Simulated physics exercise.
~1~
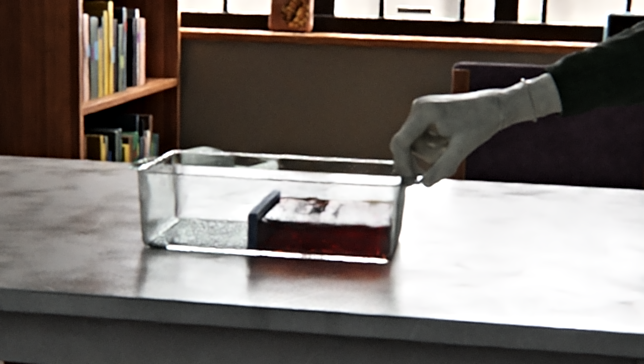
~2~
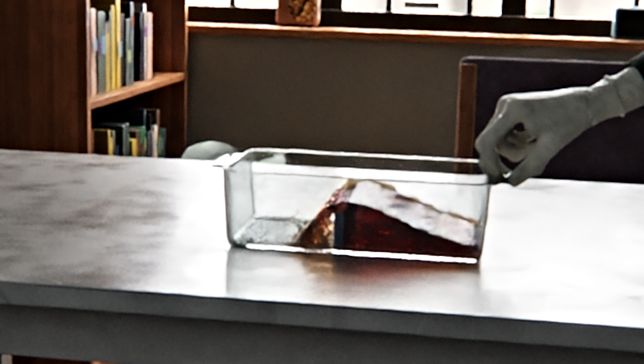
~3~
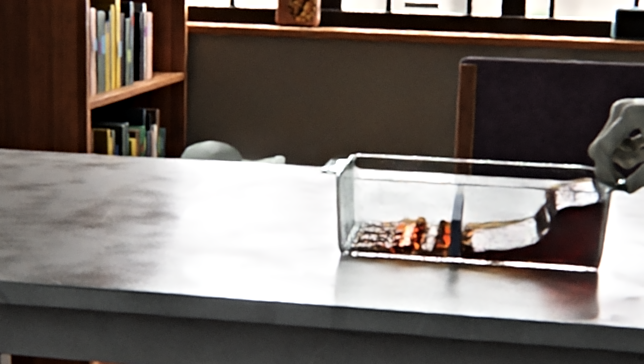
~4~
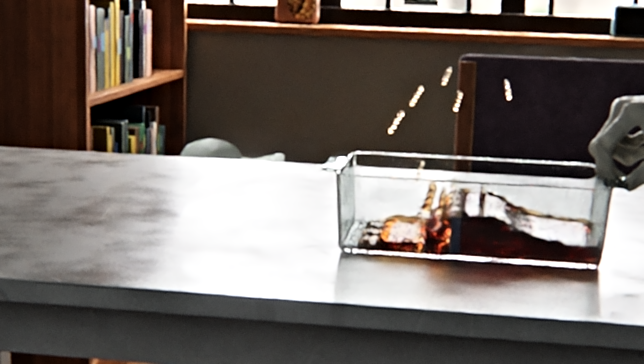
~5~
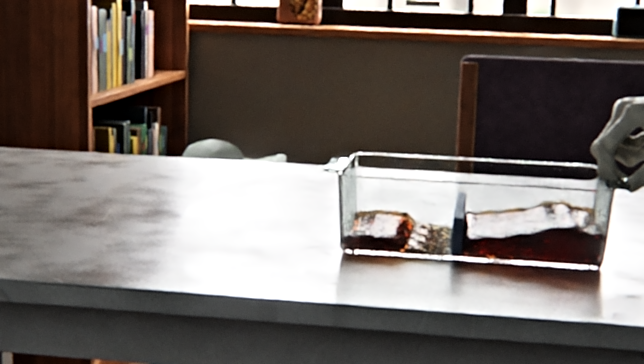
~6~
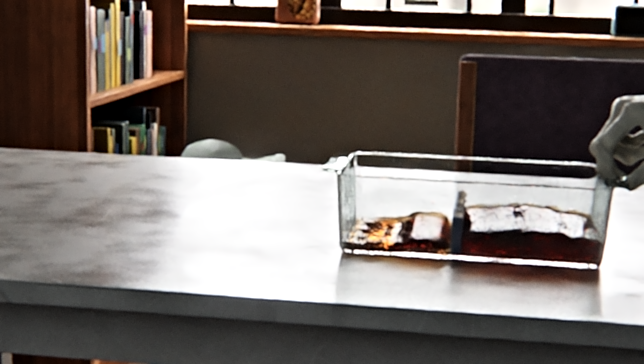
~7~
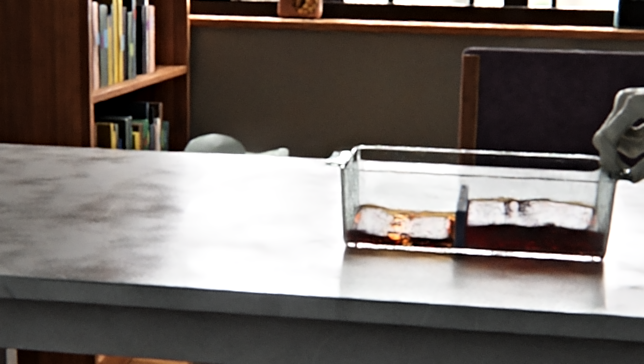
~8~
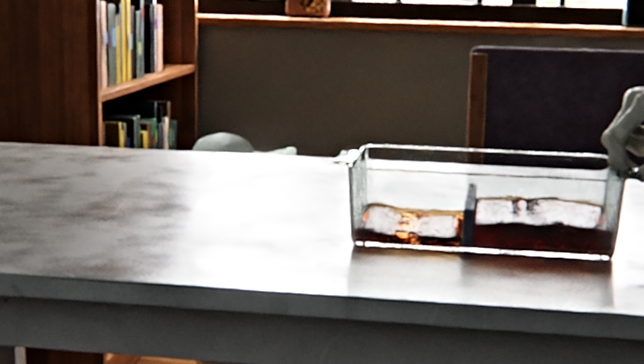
On a pale tabletop in a room with a bookcase and a dark chair, a clear oblong tub holds dark red tea to the right of an upright divider. A gray hand grips the tub's right end and pulls it to the right. The tea heaps up against the divider and spills over into the empty left part. The tub stops, and the liquid sloshes on both sides as a few drops fly up above the rim. The waves then sink, leaving a shallow layer on the left and more tea on the right, with the hand still at the tub's end.
